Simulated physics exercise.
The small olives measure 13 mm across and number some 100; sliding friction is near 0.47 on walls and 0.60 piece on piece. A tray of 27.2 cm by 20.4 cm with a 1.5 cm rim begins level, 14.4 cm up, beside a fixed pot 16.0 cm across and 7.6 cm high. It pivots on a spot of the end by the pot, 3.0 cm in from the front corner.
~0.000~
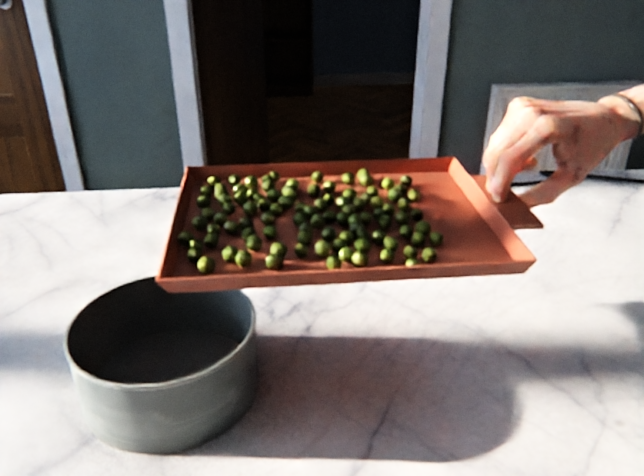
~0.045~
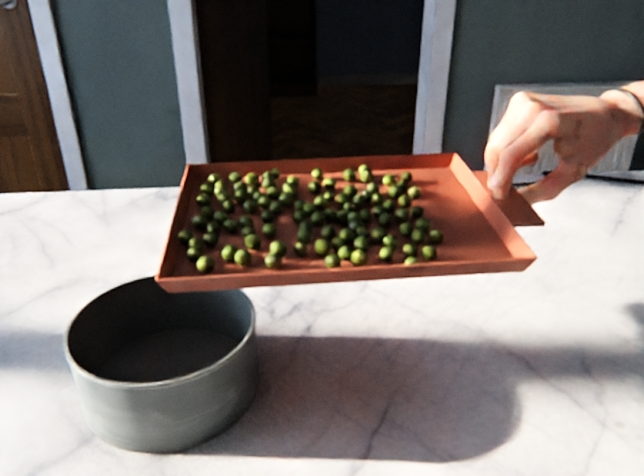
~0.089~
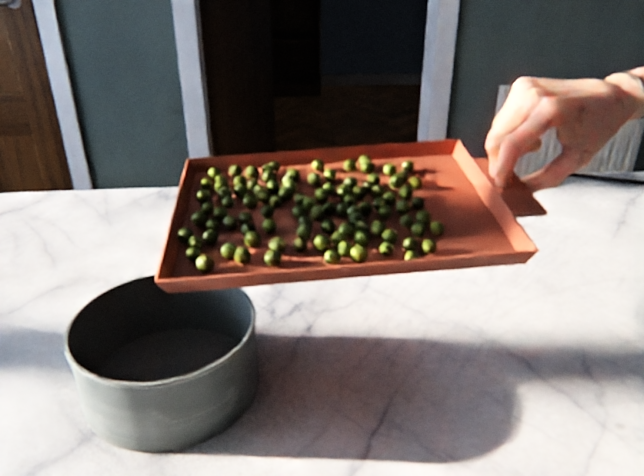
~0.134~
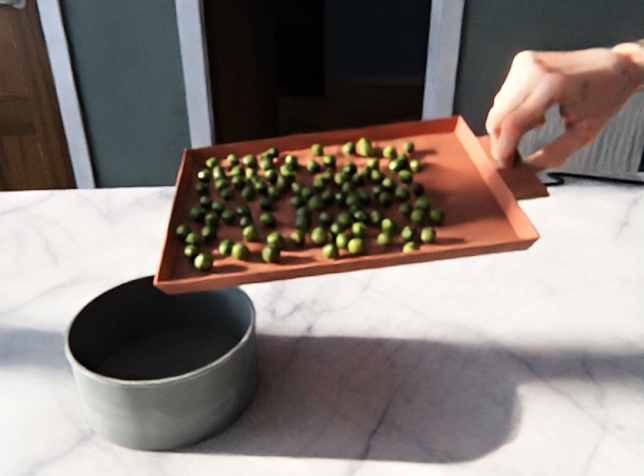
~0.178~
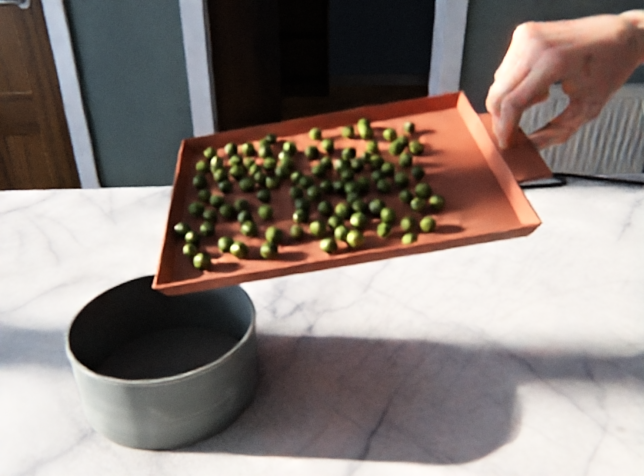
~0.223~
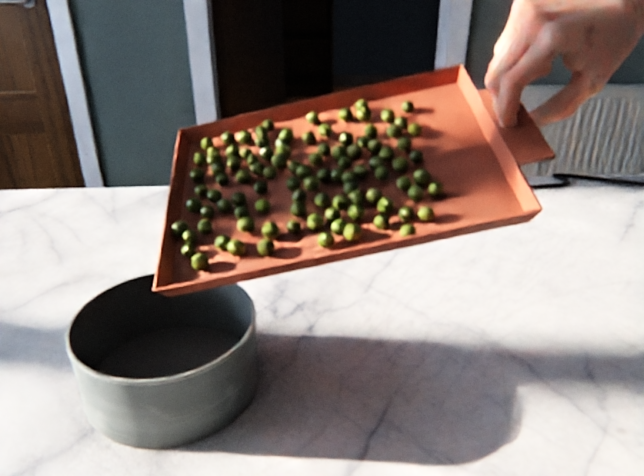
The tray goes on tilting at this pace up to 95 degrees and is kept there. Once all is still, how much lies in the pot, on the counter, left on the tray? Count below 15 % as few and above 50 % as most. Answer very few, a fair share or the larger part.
Pot: A fair share, counter: The larger part, tray: Very few.
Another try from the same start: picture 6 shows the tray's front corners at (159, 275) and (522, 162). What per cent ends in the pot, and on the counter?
Pot 80, counter 20.
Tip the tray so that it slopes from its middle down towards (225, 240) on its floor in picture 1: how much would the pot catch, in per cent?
About 80 per cent.
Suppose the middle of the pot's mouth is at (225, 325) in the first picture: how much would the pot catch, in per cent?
Some 20 per cent.
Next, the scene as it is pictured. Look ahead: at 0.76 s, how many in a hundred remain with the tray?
Some 80 per cent of the load.
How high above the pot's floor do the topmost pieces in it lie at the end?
Roughly 2.5 cm.
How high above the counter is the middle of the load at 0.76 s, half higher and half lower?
Some 18 cm.
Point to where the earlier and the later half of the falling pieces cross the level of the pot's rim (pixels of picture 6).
First near (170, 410), later near (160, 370).
Then, at 0.54 s, tilt 56 degrees; the tray holds 100 %, the pot 0 %.
After 0.76 s, tilt 82 degrees; the tray holds 80 %, the pot 0 %.
Then, at 1.09 s, tilt 95 degrees; the tray holds 0 %, the pot 35 %.
At rest (1.9 s), pot 40 %, counter 60 %, tray 0 %.
